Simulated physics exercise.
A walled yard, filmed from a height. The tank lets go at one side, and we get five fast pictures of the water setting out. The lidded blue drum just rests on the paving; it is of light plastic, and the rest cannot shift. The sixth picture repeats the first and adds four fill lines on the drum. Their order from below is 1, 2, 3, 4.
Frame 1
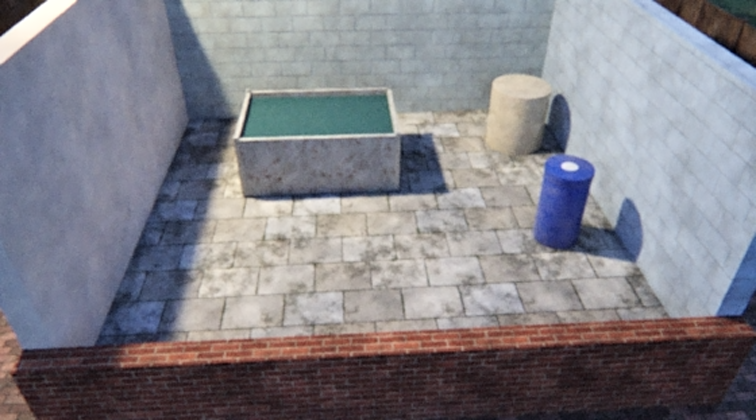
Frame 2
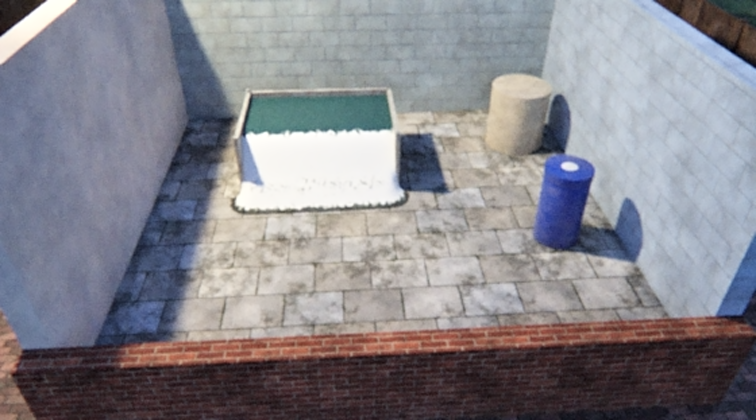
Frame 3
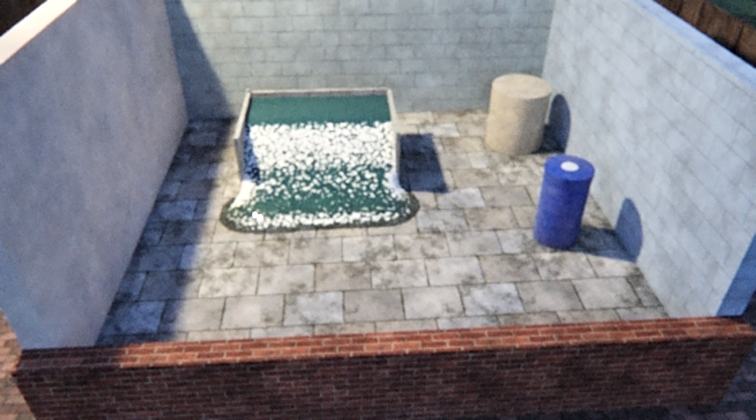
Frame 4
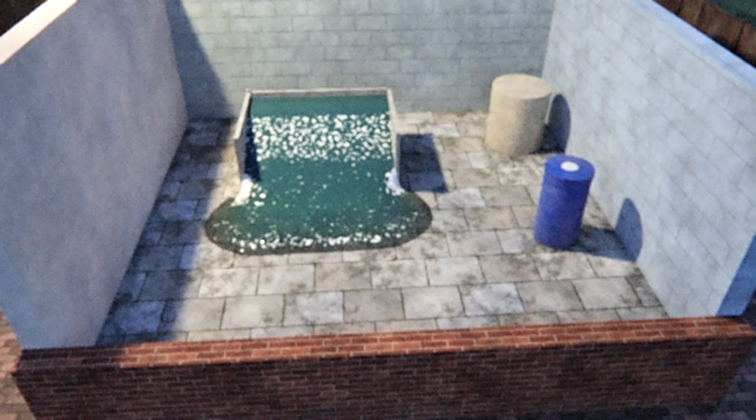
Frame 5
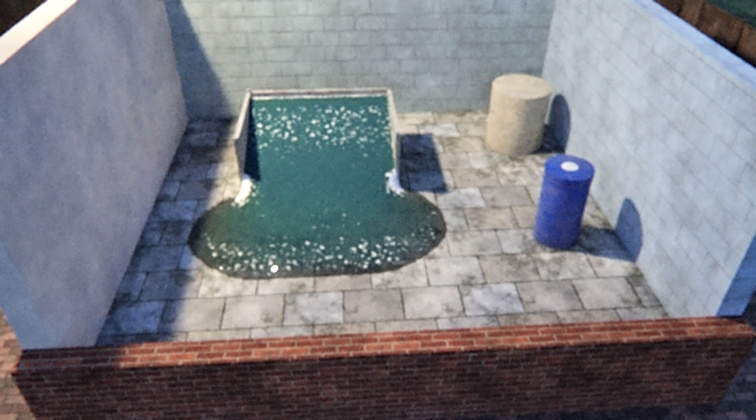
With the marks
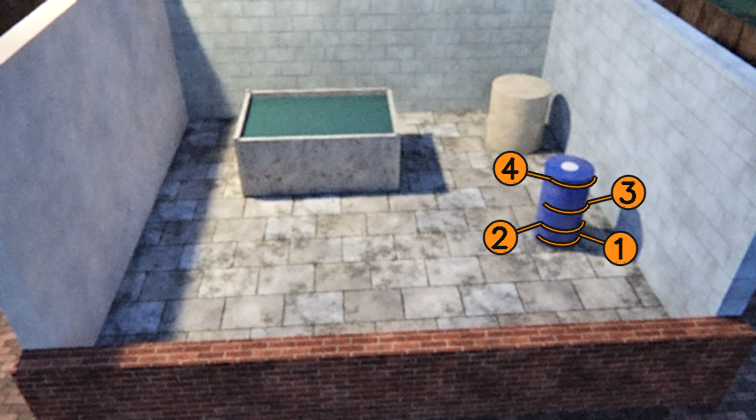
A paved yard enclosed by pale block walls, with a low red-brick wall nearest the viewer, is seen from above by a still camera. A rectangular tank of dark green water stands towards the back, left of a beige cylinder and a blue drum. The tank's front gives way to white, foaming water, which pours out and spreads forward and sideways in a rounded green pool.
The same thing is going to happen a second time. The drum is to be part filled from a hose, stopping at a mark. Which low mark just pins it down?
It is 2.
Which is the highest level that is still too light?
That would be 1.
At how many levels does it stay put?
Three of them.
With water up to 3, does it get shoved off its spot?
No, that is safe.
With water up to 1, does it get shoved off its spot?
Yes.
In orange, 1 at (563, 244); 2 at (567, 231); 3 at (571, 212); 4 at (578, 187); from the bottom up 1, 2, 3, 4.
With 1, it is pushed about twice its own width away.
With 2, it does not move.
With 3, it does not move.
With 4, it does not move.
